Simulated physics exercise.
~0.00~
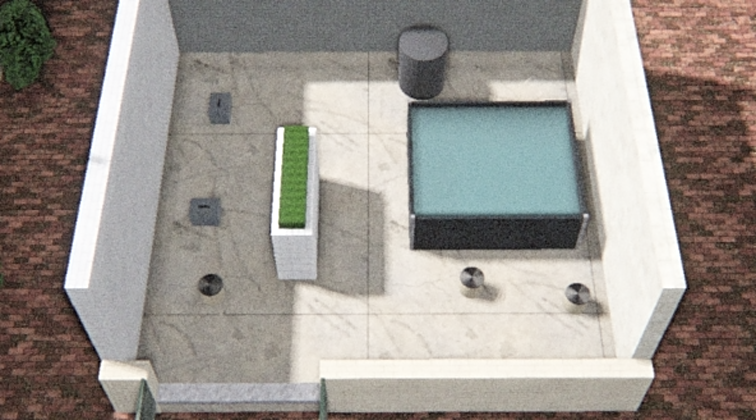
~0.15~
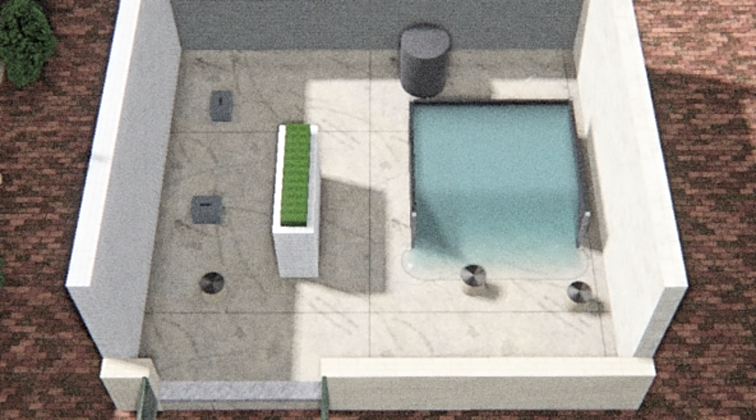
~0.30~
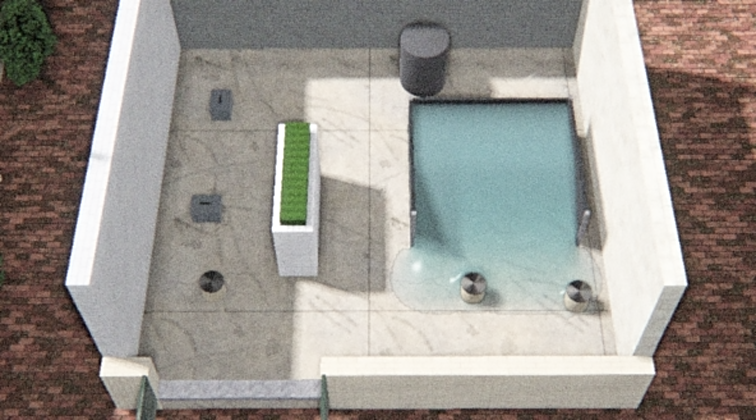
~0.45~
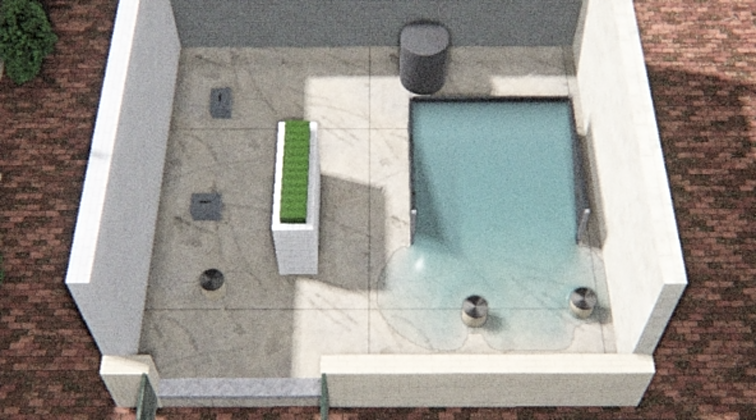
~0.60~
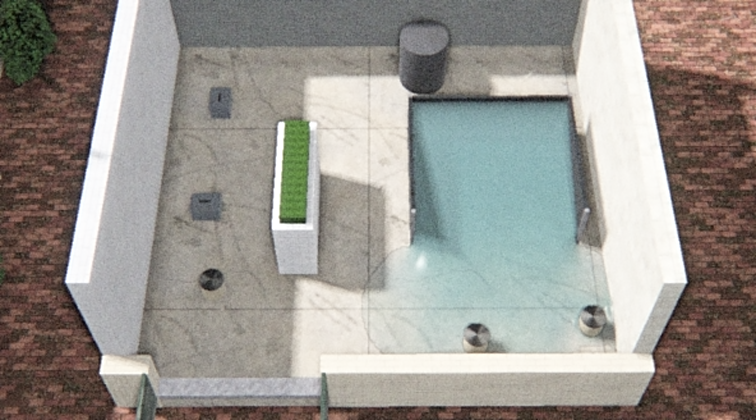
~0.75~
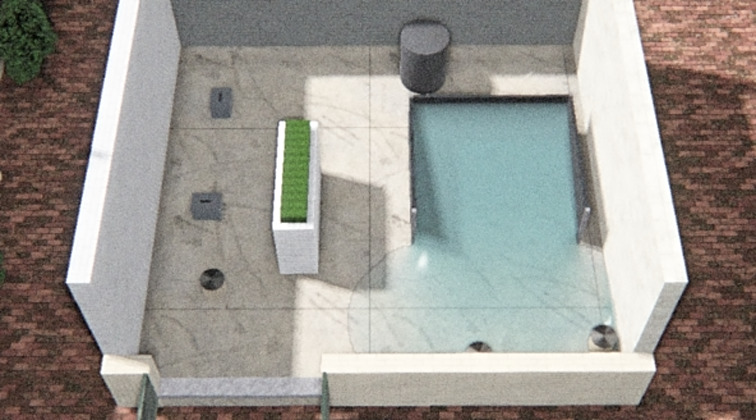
Water bursts from the front of a dark-framed tank in a walled yard as its near panel vanishes, spreading in a shallow sheet across the pale paving. It pushes two metal pails toward the low front wall, the left one moving farther, while the planter and drum stay put.
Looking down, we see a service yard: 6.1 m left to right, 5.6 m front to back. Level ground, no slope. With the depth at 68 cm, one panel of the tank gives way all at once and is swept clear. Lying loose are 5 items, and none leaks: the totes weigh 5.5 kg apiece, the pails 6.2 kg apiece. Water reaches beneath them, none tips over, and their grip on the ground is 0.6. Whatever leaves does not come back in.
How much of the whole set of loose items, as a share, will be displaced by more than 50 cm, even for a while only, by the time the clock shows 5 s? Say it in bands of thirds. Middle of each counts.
My guess is it is going to land at two thirds or higher.
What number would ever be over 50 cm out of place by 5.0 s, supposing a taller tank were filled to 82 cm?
The count would be 5.
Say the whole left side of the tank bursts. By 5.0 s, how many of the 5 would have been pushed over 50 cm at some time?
Then 3 of them would.
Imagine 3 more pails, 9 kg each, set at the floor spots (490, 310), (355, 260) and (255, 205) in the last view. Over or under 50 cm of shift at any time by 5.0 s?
The first comes out beyond the limit, the second beyond the limit, the third within the limit.
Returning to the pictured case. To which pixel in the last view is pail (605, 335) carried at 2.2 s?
My estimate: Around (584, 277).
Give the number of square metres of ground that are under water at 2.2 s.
The covered patch comes to about 15 m2.
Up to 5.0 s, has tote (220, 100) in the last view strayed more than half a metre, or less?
Within the mark.
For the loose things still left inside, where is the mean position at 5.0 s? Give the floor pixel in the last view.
About (306, 154).
After 1.1 s 2 of 5 are over 50 cm from their spots; 2 afloat.
After 2.2 s 1 of 5 are over 50 cm from their spots; 2 afloat.
After 3.5 s 3 of 5 are over 50 cm from their spots; 2 afloat.
After 5.0 s 4 of 5 are over 50 cm from their spots, and 4 have been at some point; 1 afloat.
